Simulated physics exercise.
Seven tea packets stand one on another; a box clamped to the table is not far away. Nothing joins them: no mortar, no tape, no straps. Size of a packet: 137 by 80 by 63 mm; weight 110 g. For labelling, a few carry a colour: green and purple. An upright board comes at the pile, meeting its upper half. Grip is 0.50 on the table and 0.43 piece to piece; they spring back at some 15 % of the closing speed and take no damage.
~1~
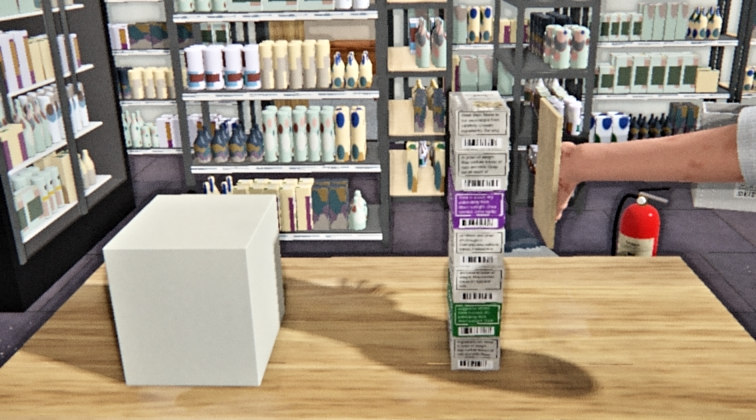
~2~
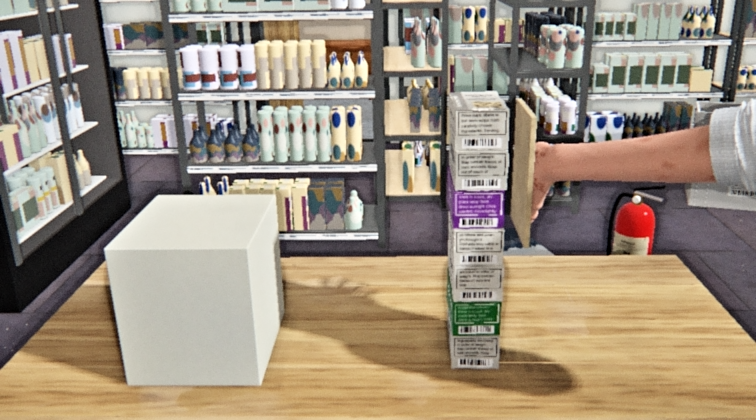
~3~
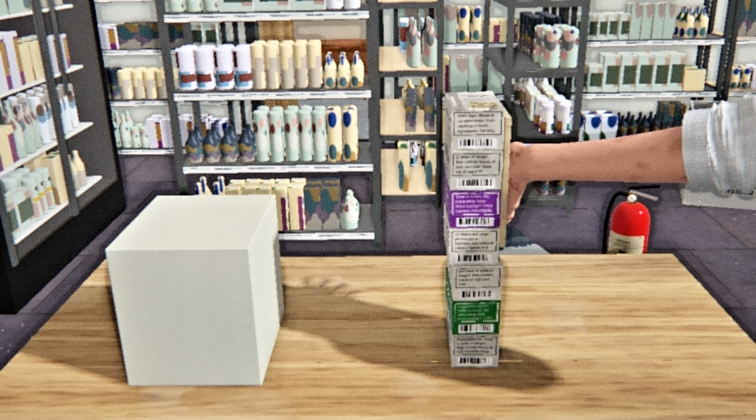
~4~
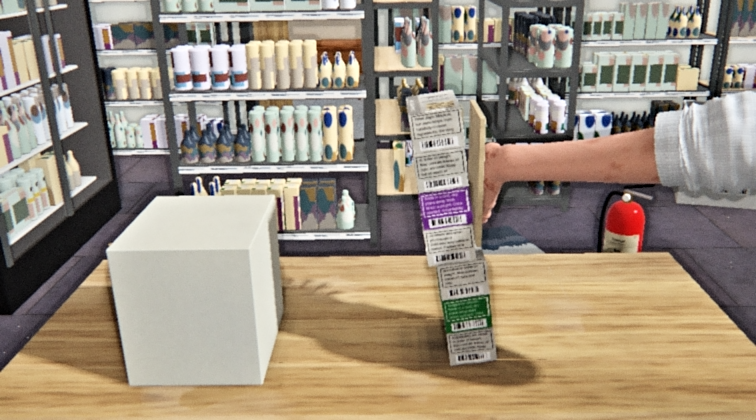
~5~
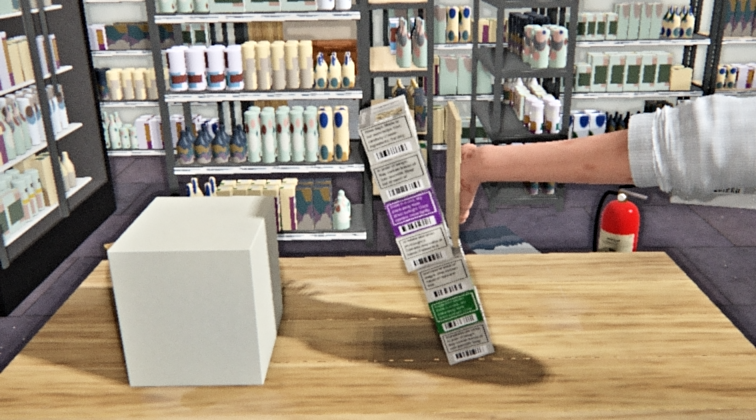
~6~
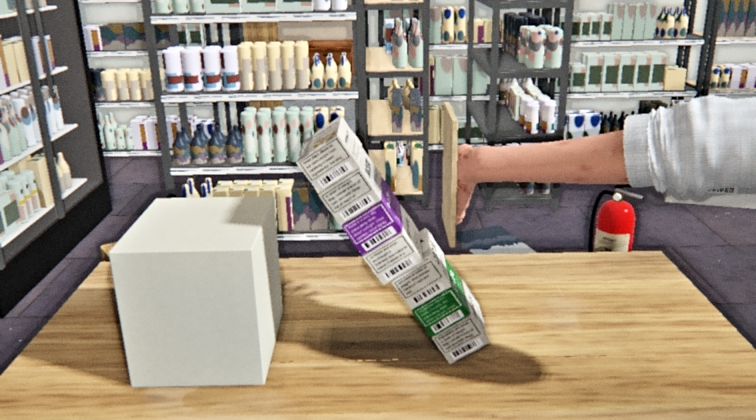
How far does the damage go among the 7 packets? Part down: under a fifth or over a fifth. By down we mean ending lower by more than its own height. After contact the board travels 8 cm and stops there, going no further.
The part is over a fifth.
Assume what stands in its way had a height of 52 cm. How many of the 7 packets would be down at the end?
Count at the end: 5.
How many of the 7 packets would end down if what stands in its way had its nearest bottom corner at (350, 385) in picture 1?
1 in total.
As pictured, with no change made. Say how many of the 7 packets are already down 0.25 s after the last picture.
By that point, 5 in all.
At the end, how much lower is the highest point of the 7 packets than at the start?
The top ends up some 12 cm lower.
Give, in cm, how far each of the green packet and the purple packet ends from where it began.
For green it's 10 cm, and for purple it's 40 cm.
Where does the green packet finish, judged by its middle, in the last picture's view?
Near (418, 326).
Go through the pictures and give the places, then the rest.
In the first picture (we follow the side turned to the camera; the camera moves round a little), board (557, 167) 7 cm short; purple packet (479, 212); green packet (477, 321); no piece has moved.
Board (531, 166) 30 mm short; purple packet (479, 211), in the second picture.
Board (506, 167) 7 mm in; purple packet (475, 210); 3 stirred so far, in the third picture.
Board (481, 167) 43 mm in; purple packet (446, 209) tipped 8°; green packet (468, 315) tipped 8°; steepest lean 8°, the packet at (437, 132); 7 stirred so far, in the fourth picture.
Board (458, 168) 8 cm in; purple packet (413, 214) tipped 18°; green packet (456, 313) tipped 18°; steepest lean 18°, the packet at (388, 140); 7 stirred so far, in the fifth picture.
Board (454, 168) 8 cm in, stopped; purple packet (372, 229) tipped 32°, 30 mm lower; green packet (441, 314) tipped 32°; steepest lean 32°, the packet at (350, 198); 7 stirred so far, in the sixth picture.
Then, 0.06 s on from the sixth picture, 2 of the 7 packets down; green packet tipped 44°; purple packet tipped 44°, 6 cm lower.
Then, 0.17 s on from the sixth picture, 5 of the 7 packets down; green packet tipped 65°, 38 mm lower; purple packet tipped 62°, 15 cm lower.
Then, 0.25 s on from the sixth picture, 5 of the 7 packets down; purple packet on its side; green packet on its side.
Finally, 5 of the 7 packets down; green packet on its side; purple packet on its side. That is 71 per cent. Seen by the last camera, middles, green packet near (417, 326), purple packet near (297, 318).
